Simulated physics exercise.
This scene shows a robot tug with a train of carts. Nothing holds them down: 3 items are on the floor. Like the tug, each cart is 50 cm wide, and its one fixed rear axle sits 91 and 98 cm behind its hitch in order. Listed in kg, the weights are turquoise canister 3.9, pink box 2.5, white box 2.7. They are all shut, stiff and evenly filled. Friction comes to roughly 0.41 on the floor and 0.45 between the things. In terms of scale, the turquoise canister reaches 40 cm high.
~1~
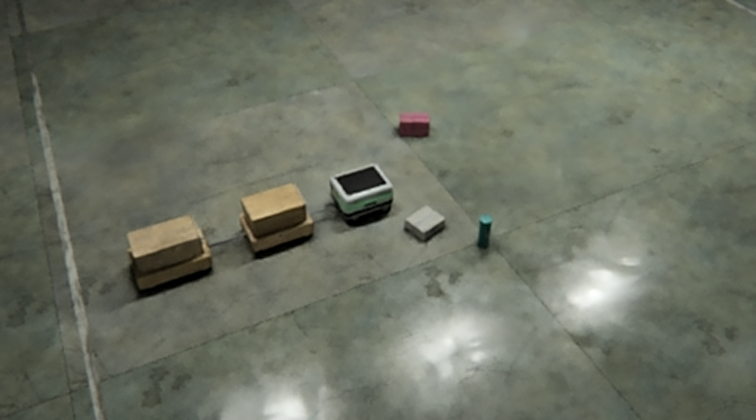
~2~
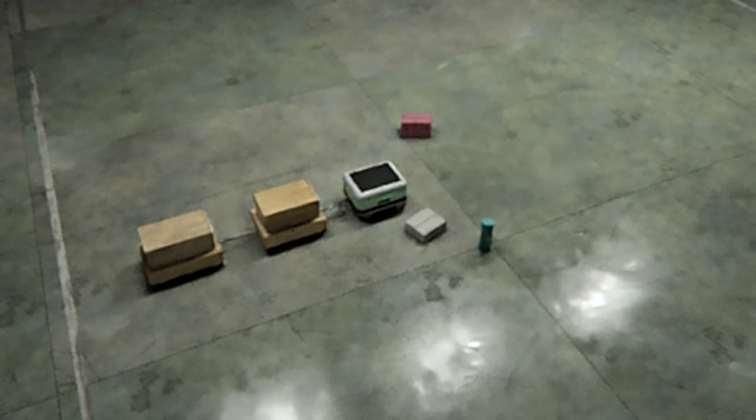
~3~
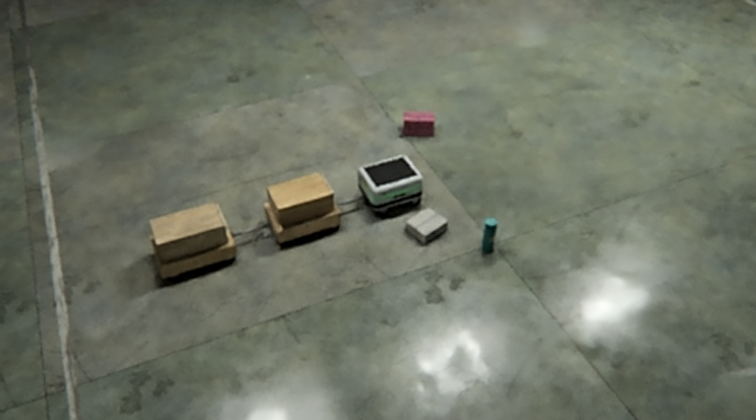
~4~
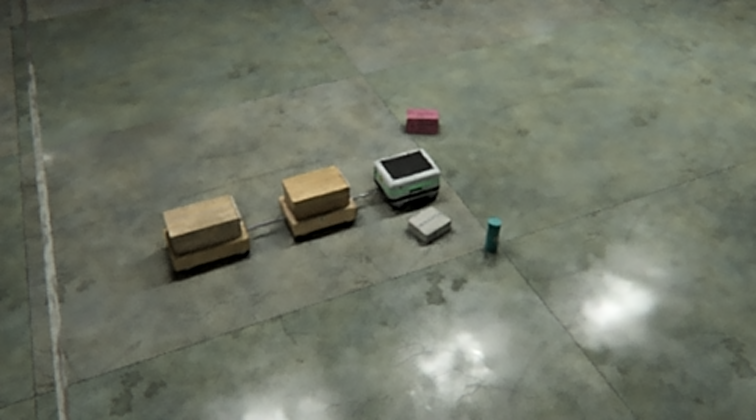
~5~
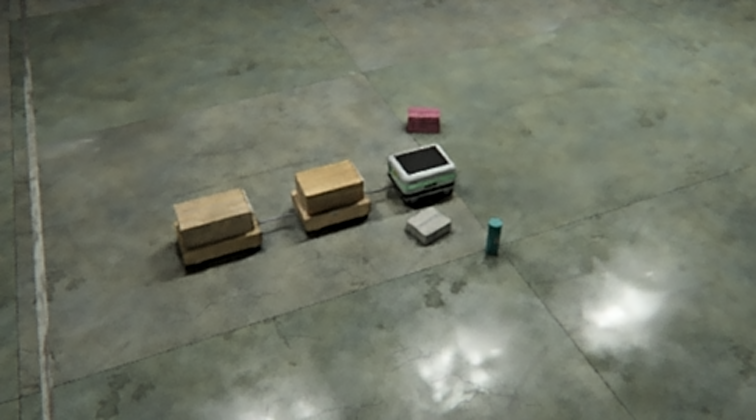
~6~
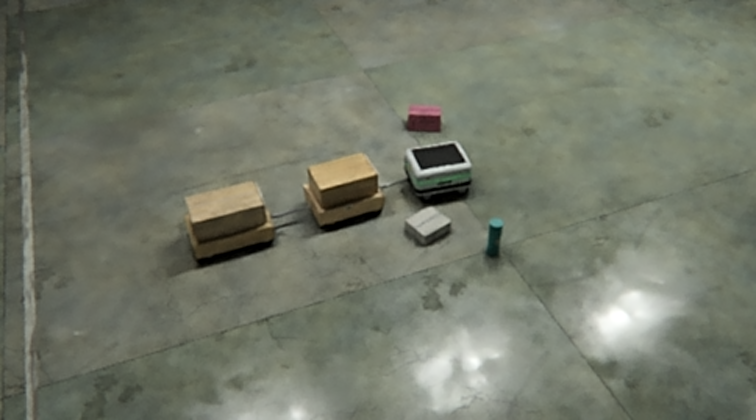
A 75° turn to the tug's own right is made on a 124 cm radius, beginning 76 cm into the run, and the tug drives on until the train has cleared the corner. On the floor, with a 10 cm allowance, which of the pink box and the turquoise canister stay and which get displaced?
Pink box: Stays. Turquoise canister: Stays.
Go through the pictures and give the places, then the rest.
In the first frame, tug 0 cm along; pink box (414, 125); turquoise canister (485, 231).
In the second frame, tug 18 cm along; white box (425, 225).
In the third frame, tug 37 cm along; white box (427, 225).
In the fourth frame, tug 55 cm along; white box (429, 225).
In the fifth frame, tug 73 cm along; white box (428, 225).
In the sixth frame, tug 92 cm along; pink box (425, 118); turquoise canister (495, 238).
Then, 2.20 s past the last view, tug 226 cm along.
Then, 4.60 s past the last view, tug 372 cm along; white box shifted 10 cm.
Finally, not toppled but over 10 cm from the start, white box; the other 2 still in place (within 10 cm). Final places as that camera would see them, pink box near (425, 118), turquoise canister near (495, 238).
